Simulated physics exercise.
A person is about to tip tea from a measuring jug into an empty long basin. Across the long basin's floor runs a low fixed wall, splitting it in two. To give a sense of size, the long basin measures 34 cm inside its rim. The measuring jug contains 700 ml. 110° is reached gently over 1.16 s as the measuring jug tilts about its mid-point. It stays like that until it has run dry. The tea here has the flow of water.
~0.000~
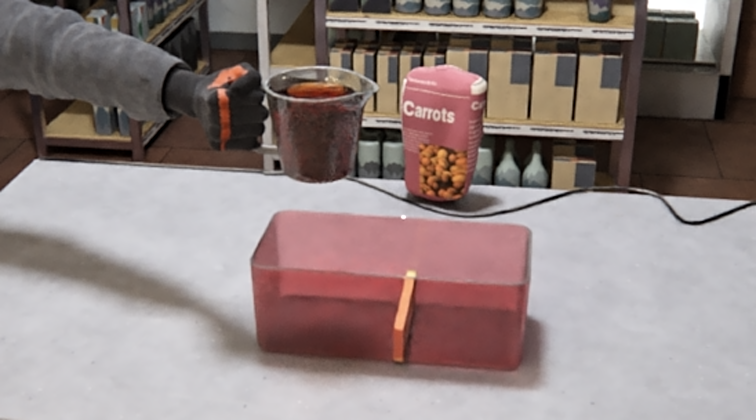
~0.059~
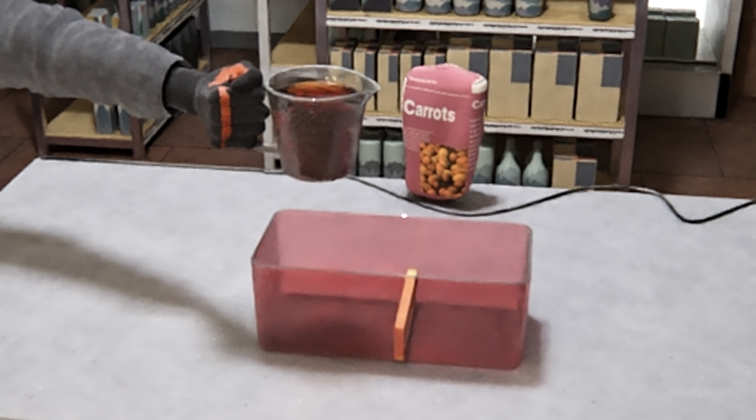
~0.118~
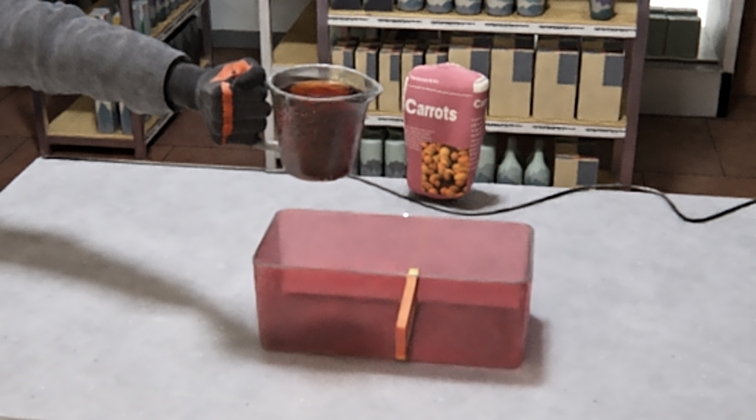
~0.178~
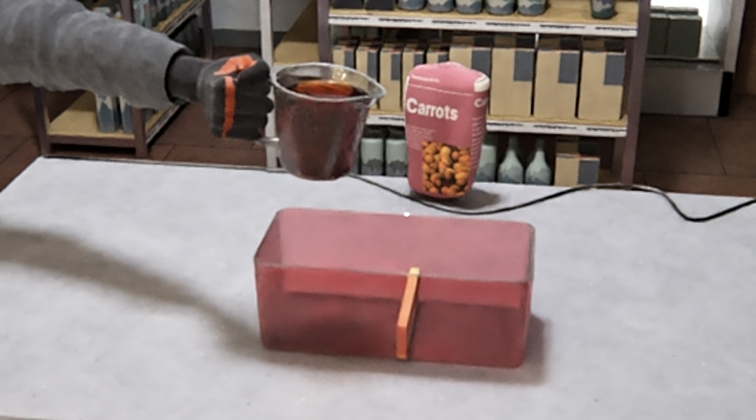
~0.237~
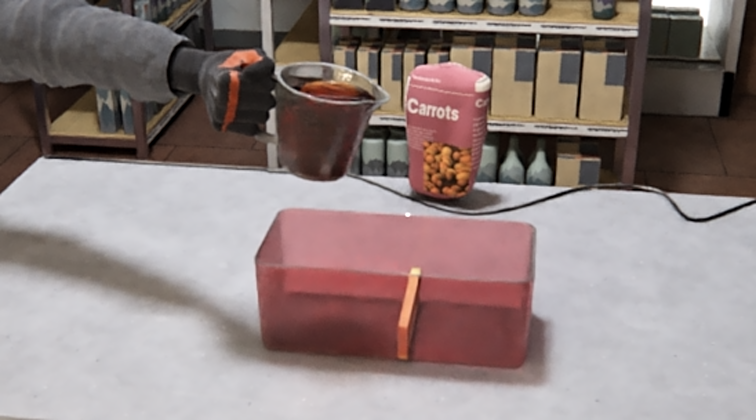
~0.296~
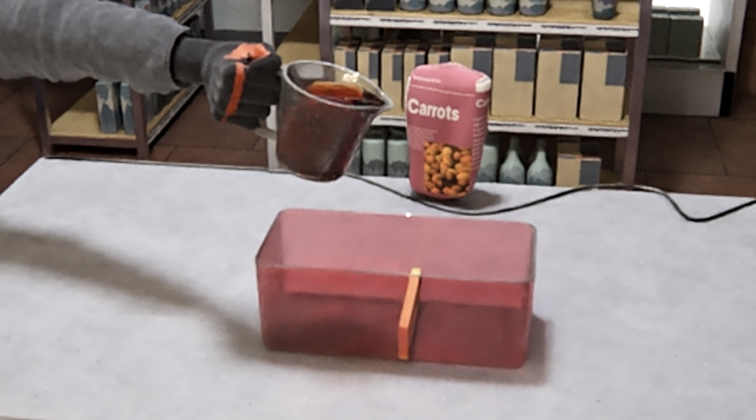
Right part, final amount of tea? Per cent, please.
82 per cent.
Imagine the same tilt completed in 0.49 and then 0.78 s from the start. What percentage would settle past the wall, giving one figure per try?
The first try gives 60 percent and the second 75 percent.
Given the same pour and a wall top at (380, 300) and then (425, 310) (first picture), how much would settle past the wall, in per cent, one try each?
Some 95 in a hundred, then some 60 in a hundred.
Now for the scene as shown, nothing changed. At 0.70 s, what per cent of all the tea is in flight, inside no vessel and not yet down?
Near 24 per cent at that time.
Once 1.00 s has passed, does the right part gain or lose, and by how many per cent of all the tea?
Looks like it went upward, around 10 per cent.
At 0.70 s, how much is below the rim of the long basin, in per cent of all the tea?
At that time the basin holds about 14 per cent of the liquid.
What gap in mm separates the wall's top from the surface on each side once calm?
About 42 mm on the left, about 20 mm on the right.
By 0.70 s the tilt is 73° and 62 per cent is still to pour, 0 is left of the wall and 14 right of it.
By 1.00 s the tilt is 105° and 9 per cent is still to pour, 5 is left of the wall and 73 right of it.
By 1.32 s the tilt is 110° and 0 per cent is still to pour, 17 is left of the wall and 82 right of it.
By 1.66 s the tilt is 110° and 0 per cent is still to pour, 17 is left of the wall and 83 right of it.
At rest 17 per cent lies left of the wall, 82 right of it and 1 outside.
